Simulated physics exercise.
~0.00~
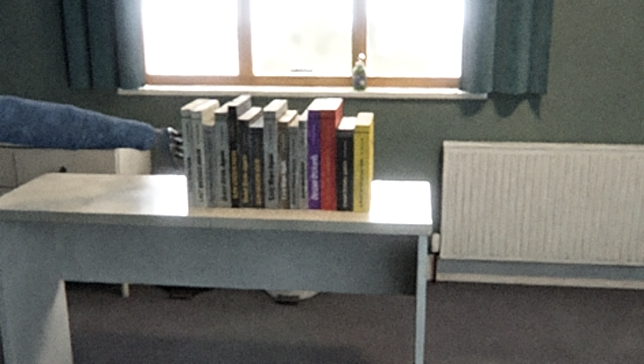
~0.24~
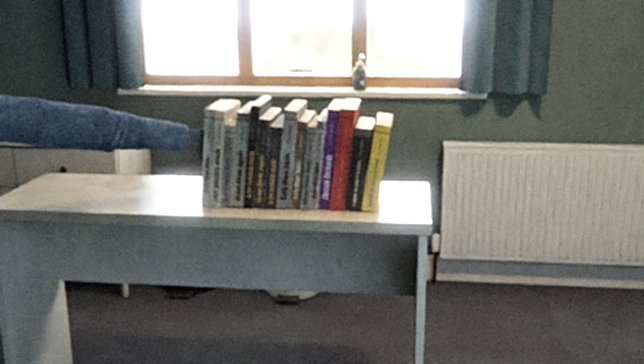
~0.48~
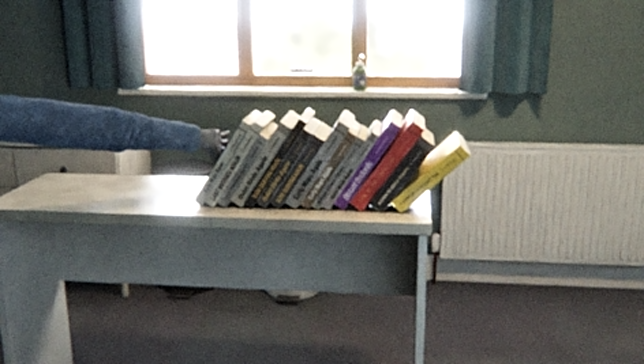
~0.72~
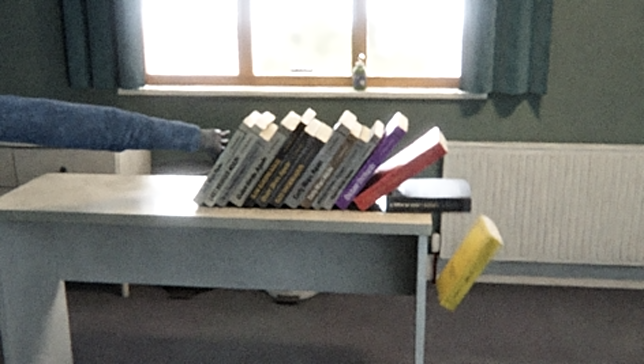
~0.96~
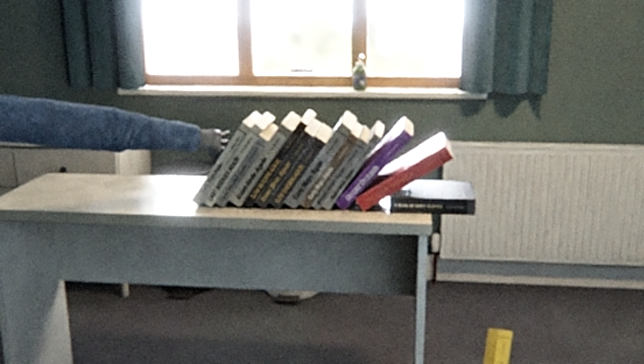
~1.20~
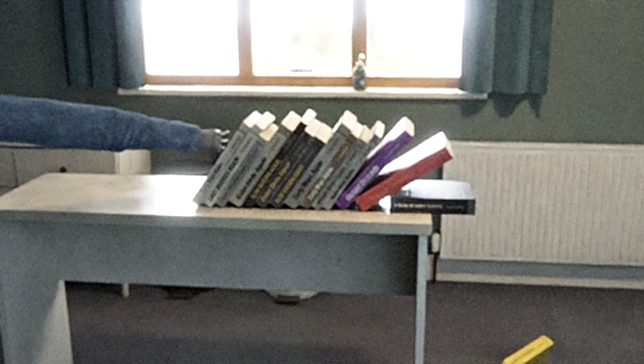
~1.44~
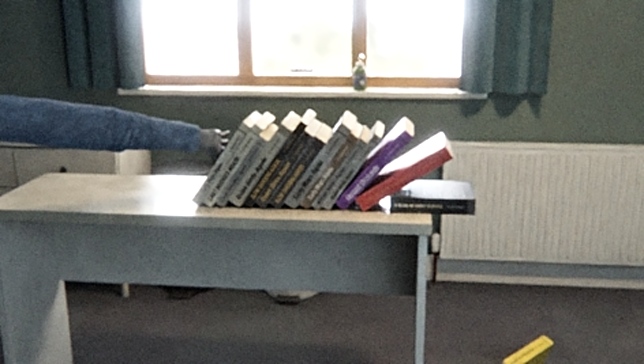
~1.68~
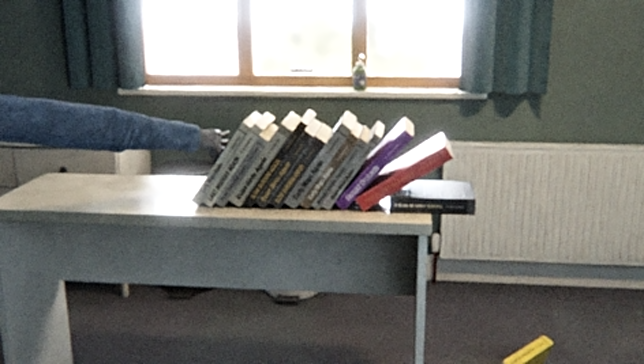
A row of upright books on a table was pushed to the right by a blue-sleeved arm until they leaned over and the yellow one fell to the floor, leaving the black book flat over the edge and the red one leaning on it.
